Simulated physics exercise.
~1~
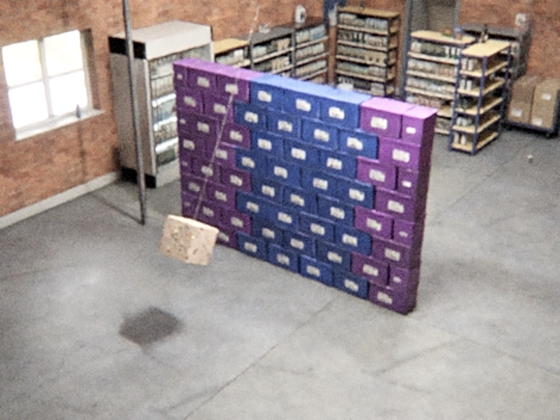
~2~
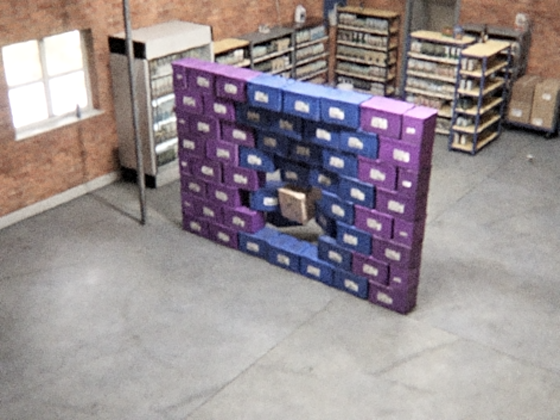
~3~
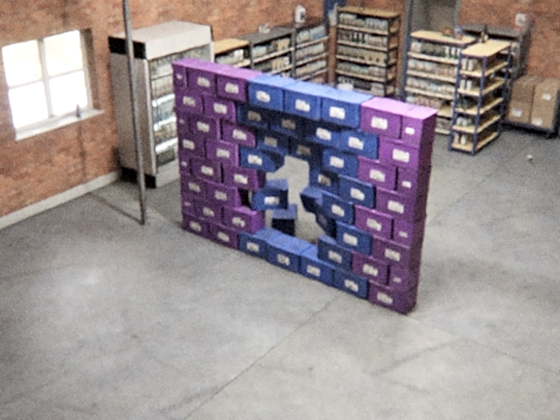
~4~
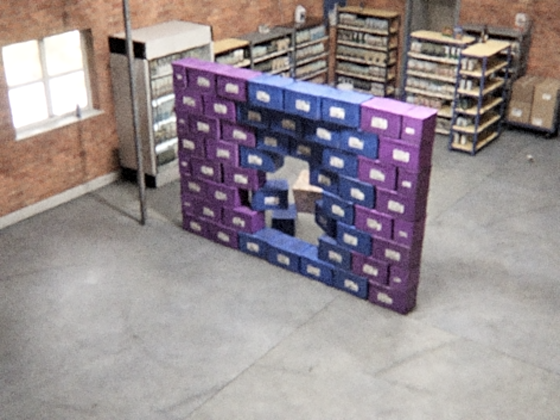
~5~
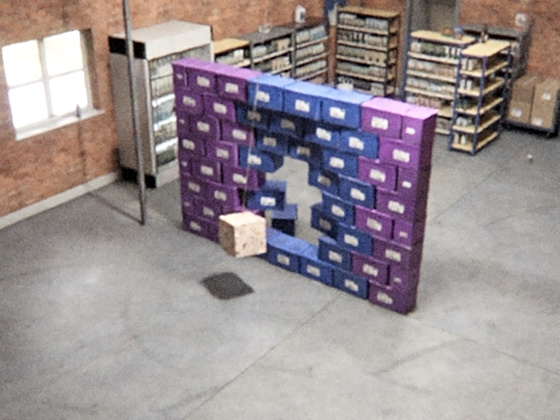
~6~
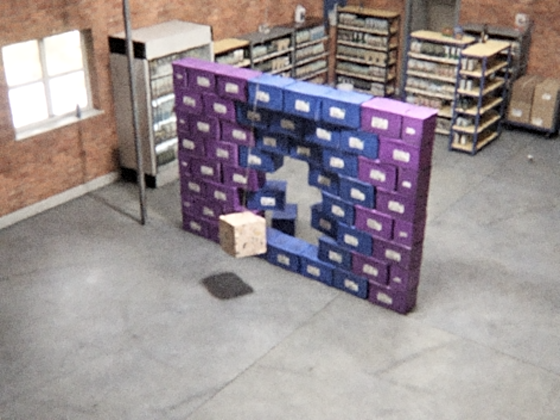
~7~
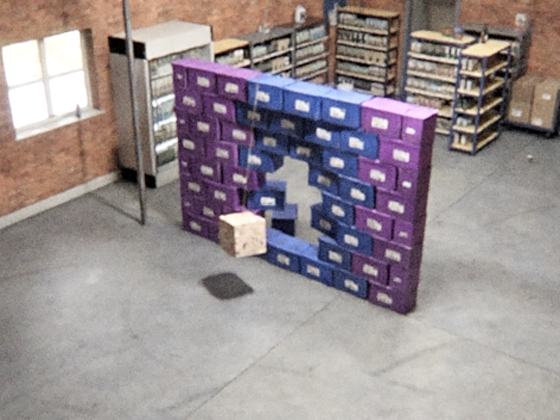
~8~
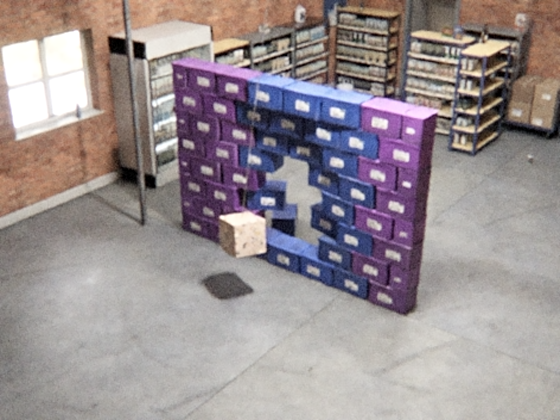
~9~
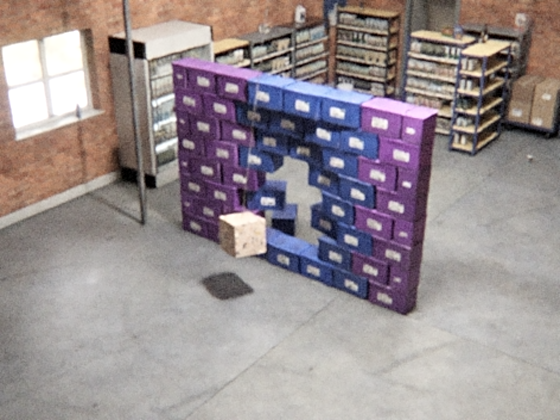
A hanging block swung into a wall of blue and purple boxes and punched a hole through the blue middle, then swung back and ended up in front, left of the gap, with the purple boxes and top row still standing.
